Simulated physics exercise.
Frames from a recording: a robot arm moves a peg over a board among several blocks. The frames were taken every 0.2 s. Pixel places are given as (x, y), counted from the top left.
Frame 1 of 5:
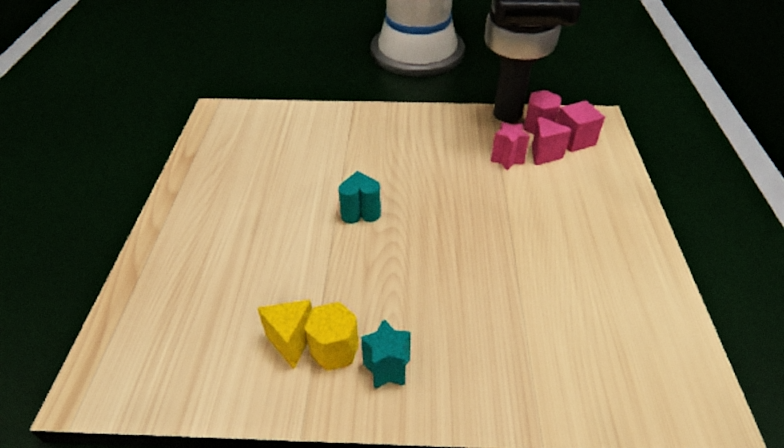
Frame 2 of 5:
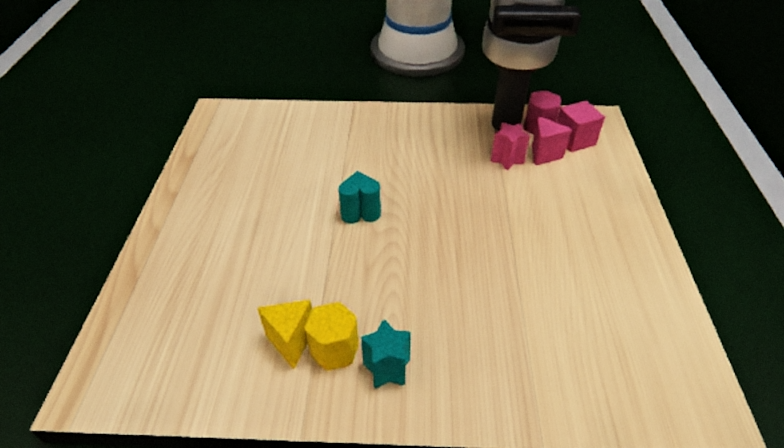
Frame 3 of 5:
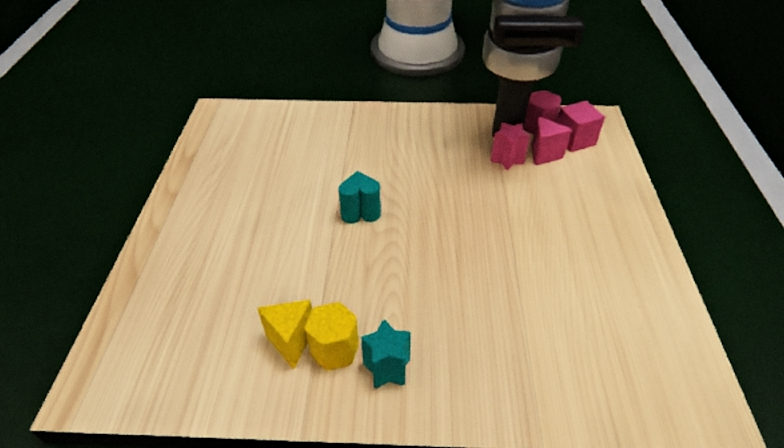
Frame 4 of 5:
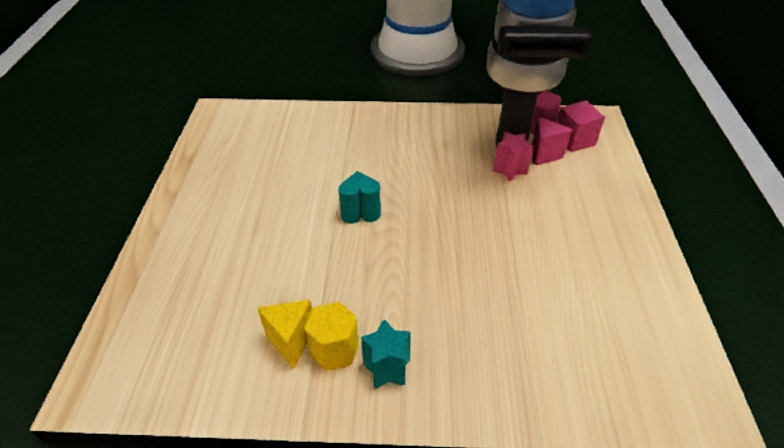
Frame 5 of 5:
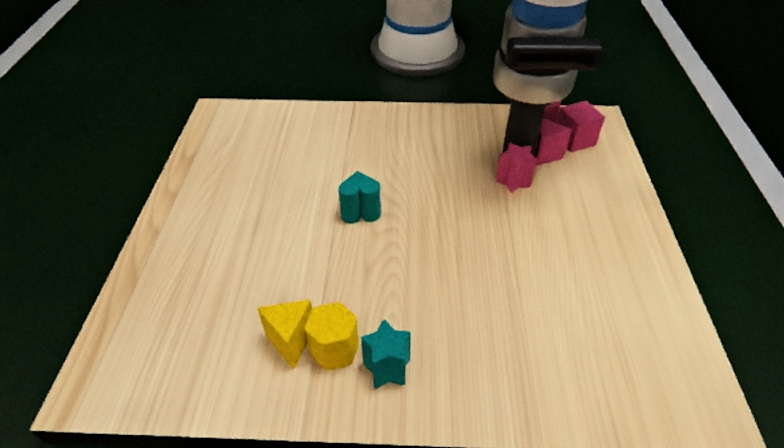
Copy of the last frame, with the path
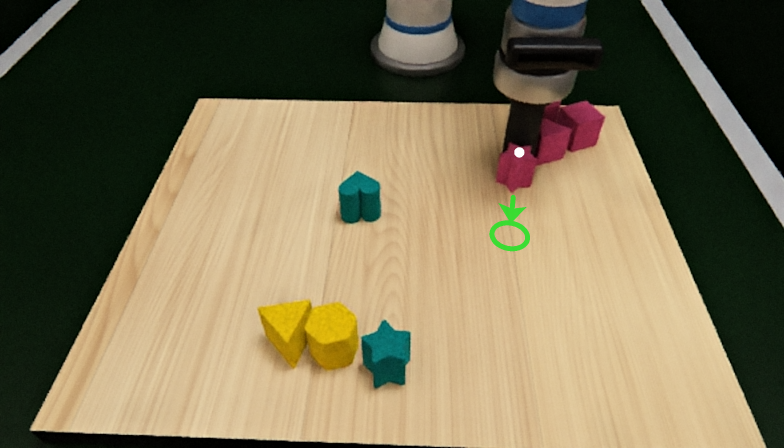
A robot arm with a dark peg reaches over the far edge of a pale wooden board, seen from above and in front by a still camera. Four pink blocks cluster at the far right, a teal heart-shaped block sits left of centre, and two yellow blocks lie beside a teal star nearer the viewer. The peg moves slightly nearer, pushing the pink star a short way toward the viewer.
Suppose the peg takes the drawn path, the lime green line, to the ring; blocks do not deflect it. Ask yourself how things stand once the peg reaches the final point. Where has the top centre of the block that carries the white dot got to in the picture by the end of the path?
It sits at (512, 230).
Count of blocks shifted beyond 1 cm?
It's going to be one.
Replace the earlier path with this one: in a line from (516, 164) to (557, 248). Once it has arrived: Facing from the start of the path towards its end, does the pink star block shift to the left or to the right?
Right-hand side.
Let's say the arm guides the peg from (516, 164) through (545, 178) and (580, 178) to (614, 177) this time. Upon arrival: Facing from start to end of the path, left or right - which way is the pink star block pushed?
Toward the right.
Drawn move, from (516, 164) directly to (510, 236); the dot is on the pink star block.
On the path given first. One third of the way, peg (516, 179); pink star block (517, 177).
Two thirds of the way, peg (514, 203); pink star block (515, 202).
At the end, peg (511, 229); pink star block (512, 230); pink triangular block still.
